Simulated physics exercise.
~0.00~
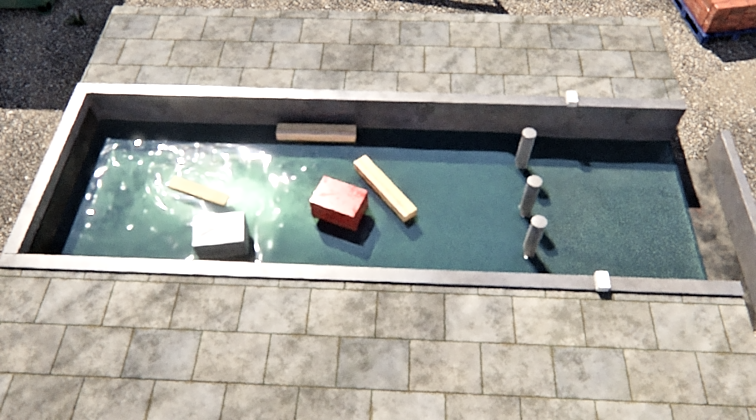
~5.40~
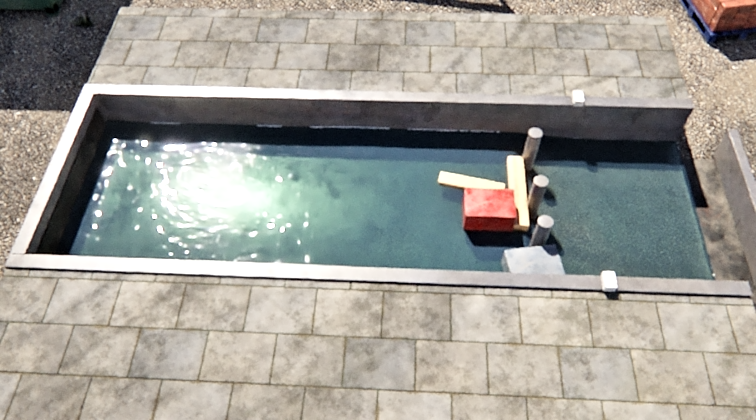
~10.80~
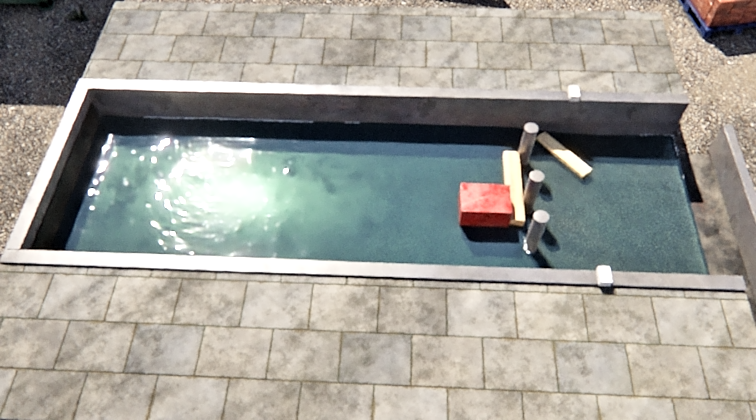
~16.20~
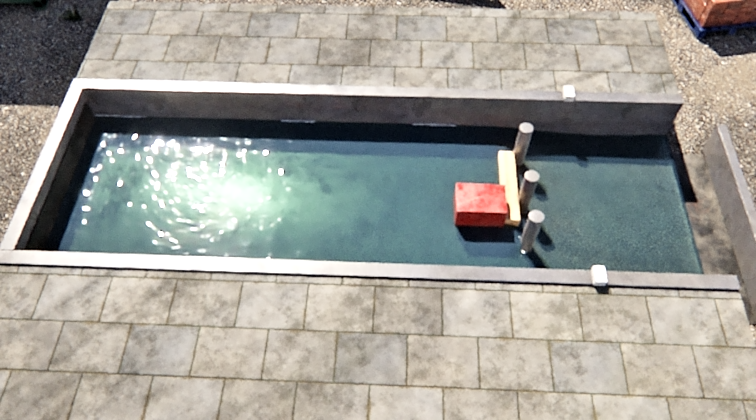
A red crate floats mid-channel in a concrete basin of greenish water, seen from above between paved banks, with a white box and pale wooden beams around it. Three grey posts stand in a row toward the right, near white marks on the banks. Everything drifts right, and the crate and a beam lodge against the posts, with another beam behind them and the white box by the lowest post. The white box disappears from view, while a small beam slips past the posts and then vanishes too. The red crate and one upright beam remain held at the posts, short of the marks.
